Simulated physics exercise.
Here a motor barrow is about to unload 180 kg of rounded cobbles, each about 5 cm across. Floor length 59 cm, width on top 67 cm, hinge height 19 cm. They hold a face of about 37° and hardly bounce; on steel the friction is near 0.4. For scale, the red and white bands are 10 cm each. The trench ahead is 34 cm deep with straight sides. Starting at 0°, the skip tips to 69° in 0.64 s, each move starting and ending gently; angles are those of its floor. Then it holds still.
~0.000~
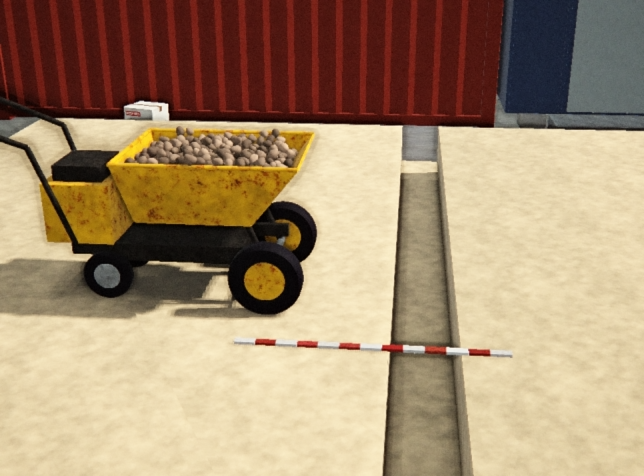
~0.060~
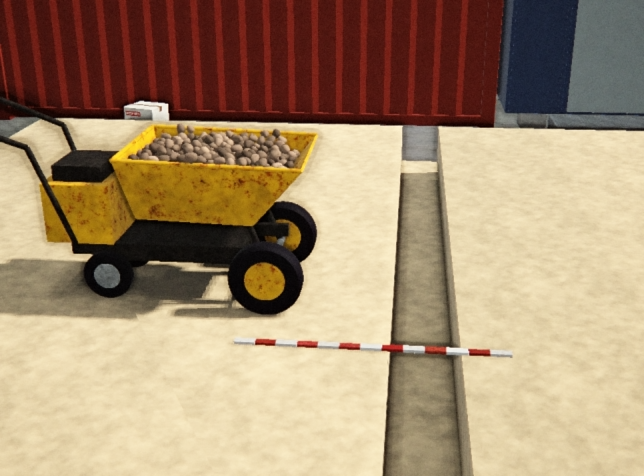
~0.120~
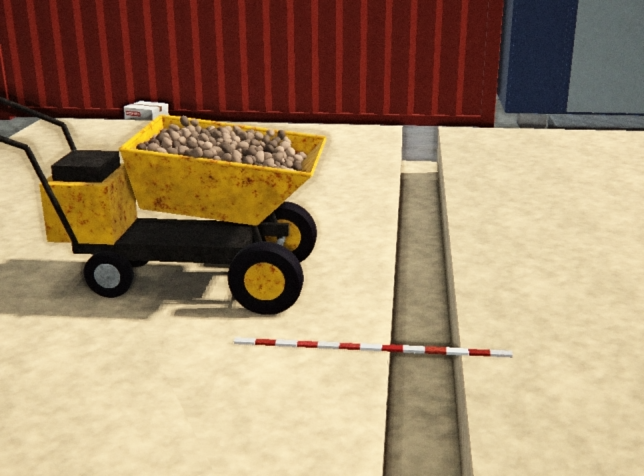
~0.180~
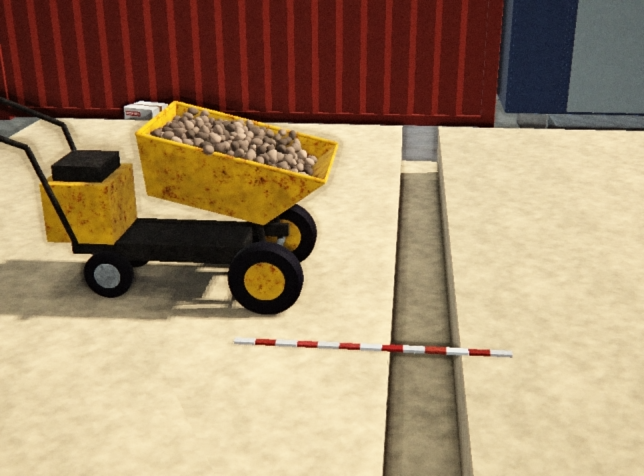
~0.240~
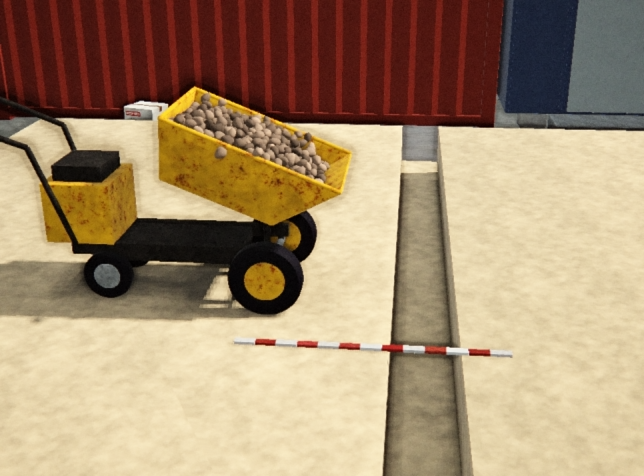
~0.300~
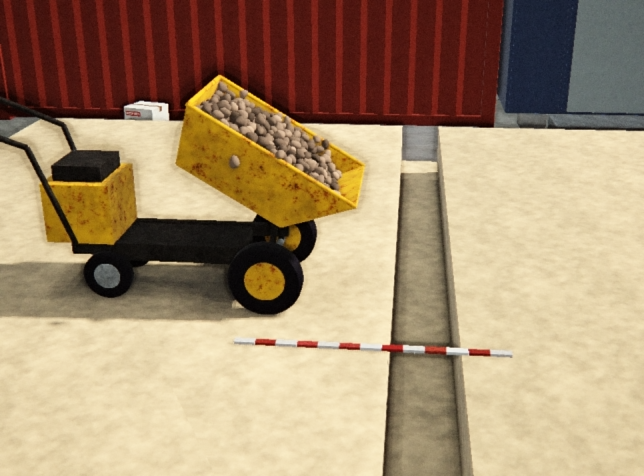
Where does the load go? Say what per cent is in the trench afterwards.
Roughly 64 per cent ends in the trench.
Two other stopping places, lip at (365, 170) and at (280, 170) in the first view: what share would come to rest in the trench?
First some 15, then 80 per cent.
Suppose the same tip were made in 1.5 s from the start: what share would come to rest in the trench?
In that case some 90 per cent.
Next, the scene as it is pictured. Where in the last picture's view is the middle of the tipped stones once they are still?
Near (440, 324).
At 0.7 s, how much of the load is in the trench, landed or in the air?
About 30 per cent by then.
After 0.5 s the floor is at 58°; 100 % in the skip; the foremost stones are at (377, 221).
After 0.7 s the floor is at 69°; 67 % in the skip, 31 % in the trench, 2 % past the trench; the foremost stones are at (466, 284).
After 1.1 s the floor is at 69°; 16 % in the skip, 48 % in the trench, 35 % past the trench; the foremost stones are at (633, 284).
After 3.0 s the floor is at 69°; 0 % in the skip, 64 % in the trench, 36 % past the trench; the foremost stones are past the picture's edge.
